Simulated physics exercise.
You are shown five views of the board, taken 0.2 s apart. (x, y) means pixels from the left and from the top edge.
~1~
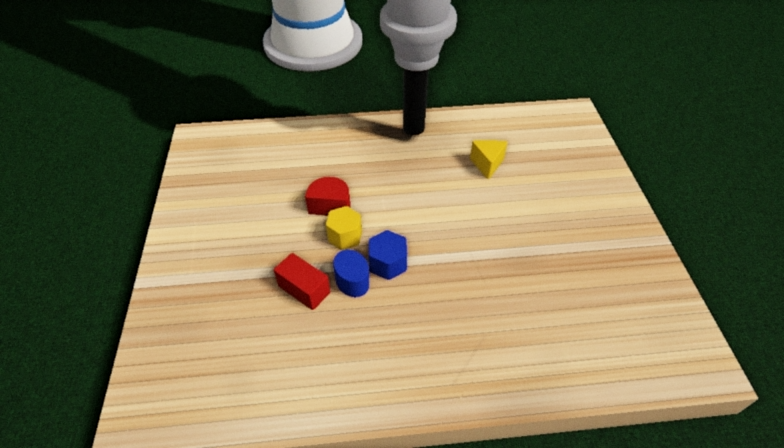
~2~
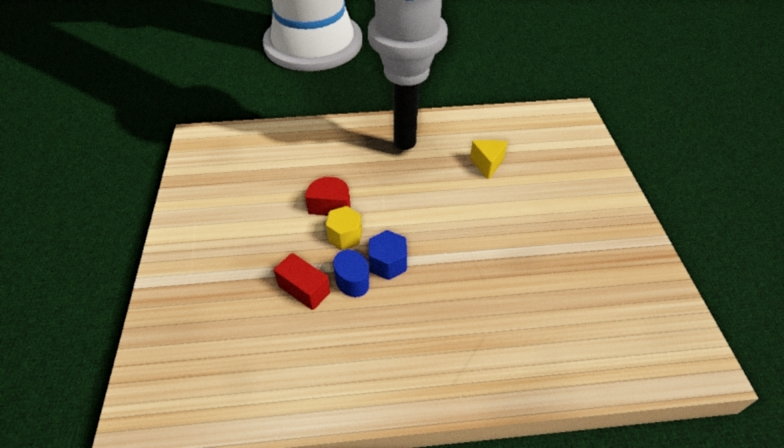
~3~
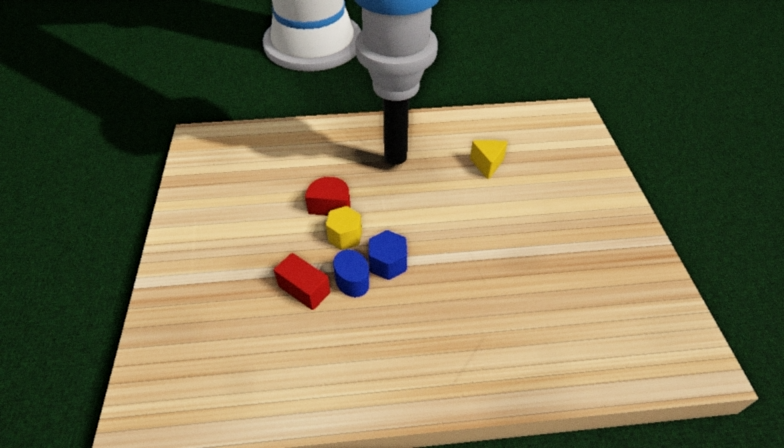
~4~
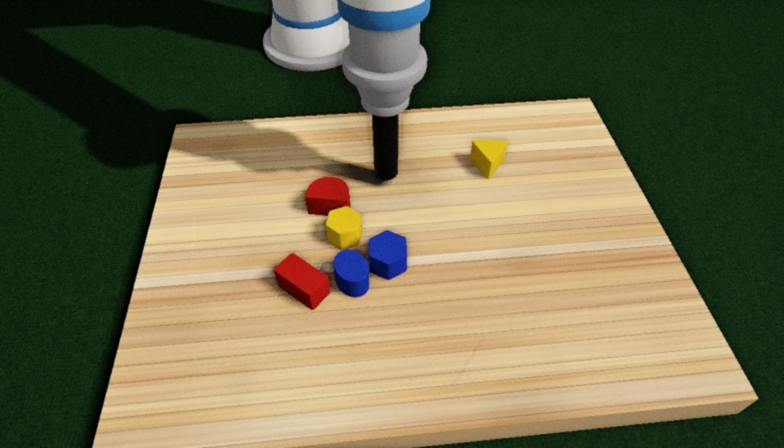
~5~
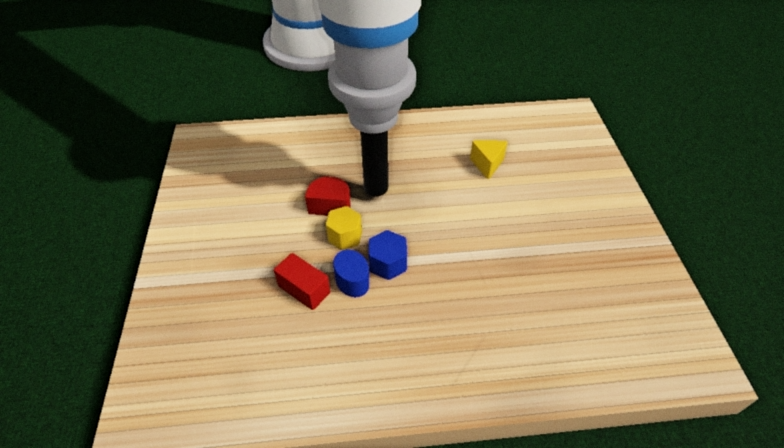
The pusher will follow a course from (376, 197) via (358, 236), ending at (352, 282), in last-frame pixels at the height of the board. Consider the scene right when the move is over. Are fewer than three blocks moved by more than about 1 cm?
Yes, that is how it ends up.
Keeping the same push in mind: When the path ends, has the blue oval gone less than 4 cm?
In short: Yes.
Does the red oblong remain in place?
It seems so.
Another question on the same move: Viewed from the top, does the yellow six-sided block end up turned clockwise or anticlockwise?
It ends up turned clockwise.
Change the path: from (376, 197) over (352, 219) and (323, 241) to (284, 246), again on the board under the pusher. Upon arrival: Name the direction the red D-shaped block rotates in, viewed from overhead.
Viewed from above: Clockwise.
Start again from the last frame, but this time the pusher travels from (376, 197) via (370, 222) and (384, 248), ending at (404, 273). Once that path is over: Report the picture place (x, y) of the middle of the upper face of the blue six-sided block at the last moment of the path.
About (403, 286).
The first path, step by step. One third of the way, pusher at (362, 214); yellow six-sided block at (341, 222).
Two thirds of the way, pusher at (354, 243); yellow six-sided block at (322, 244), turned 50° clockwise.
At the end, pusher at (351, 274); red oblong not moved; yellow six-sided block at (318, 249), turned 75° clockwise; blue oval at (353, 295), turned 15° anticlockwise; blue six-sided block not moved.
